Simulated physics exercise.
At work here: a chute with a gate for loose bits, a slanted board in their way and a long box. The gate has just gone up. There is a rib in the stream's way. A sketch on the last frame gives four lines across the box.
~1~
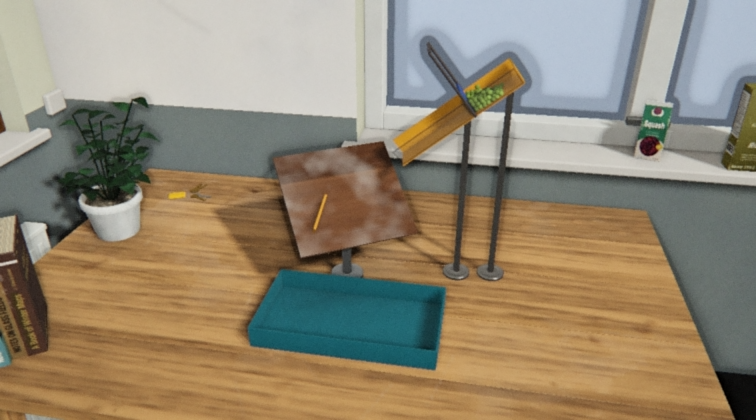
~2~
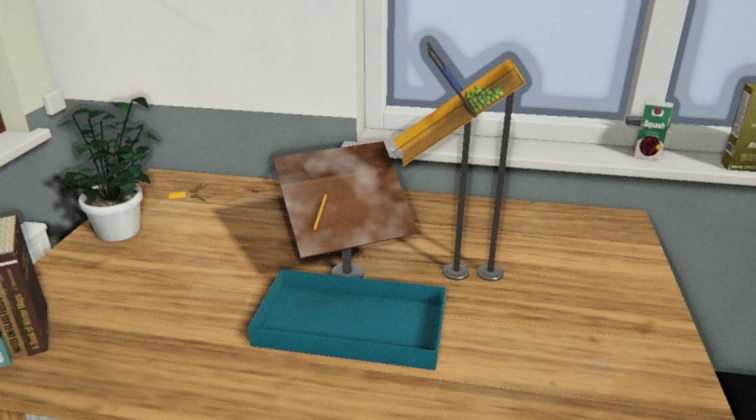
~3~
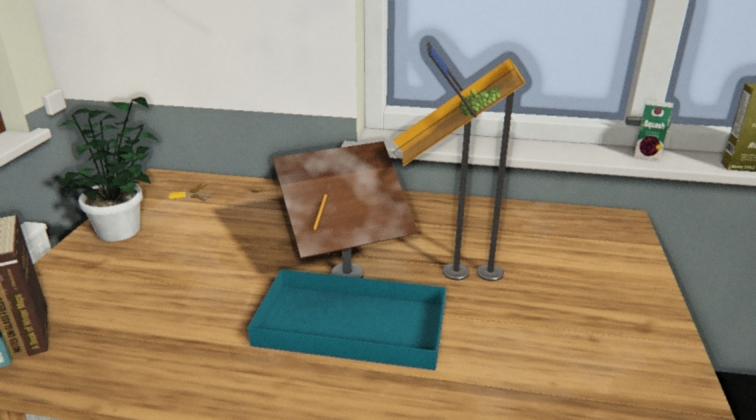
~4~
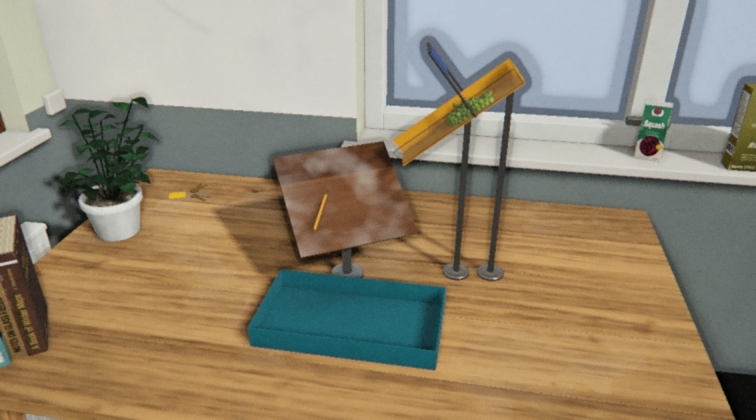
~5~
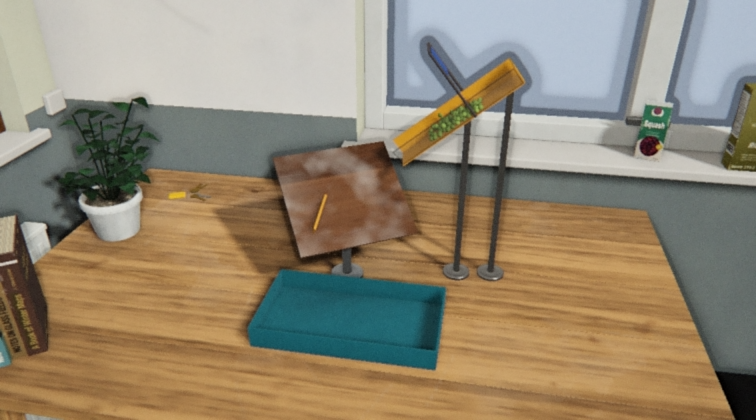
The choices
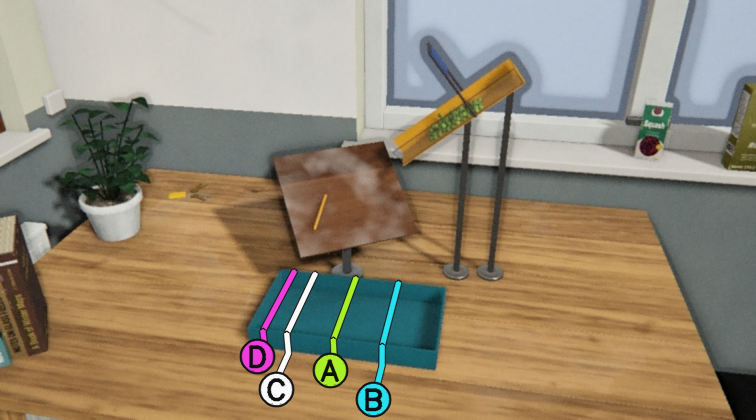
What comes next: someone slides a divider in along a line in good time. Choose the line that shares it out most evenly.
A.
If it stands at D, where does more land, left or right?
More lands on the right.
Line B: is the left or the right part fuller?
Left.
On the marked copy, line A crosses the front rim at (333, 339); line B crosses the front rim at (382, 345); line C crosses the front rim at (287, 333); line D crosses the front rim at (263, 330).
For line A, of what is caught, about two thirds on the left of the divider, about a third on the right.
For line B, of what is caught, most on the left of the divider, a small part on the right.
For line C, of what is caught, a stray few on the left of the divider, nearly all on the right.
For line D, of what is caught, none on the left of the divider, all on the right.
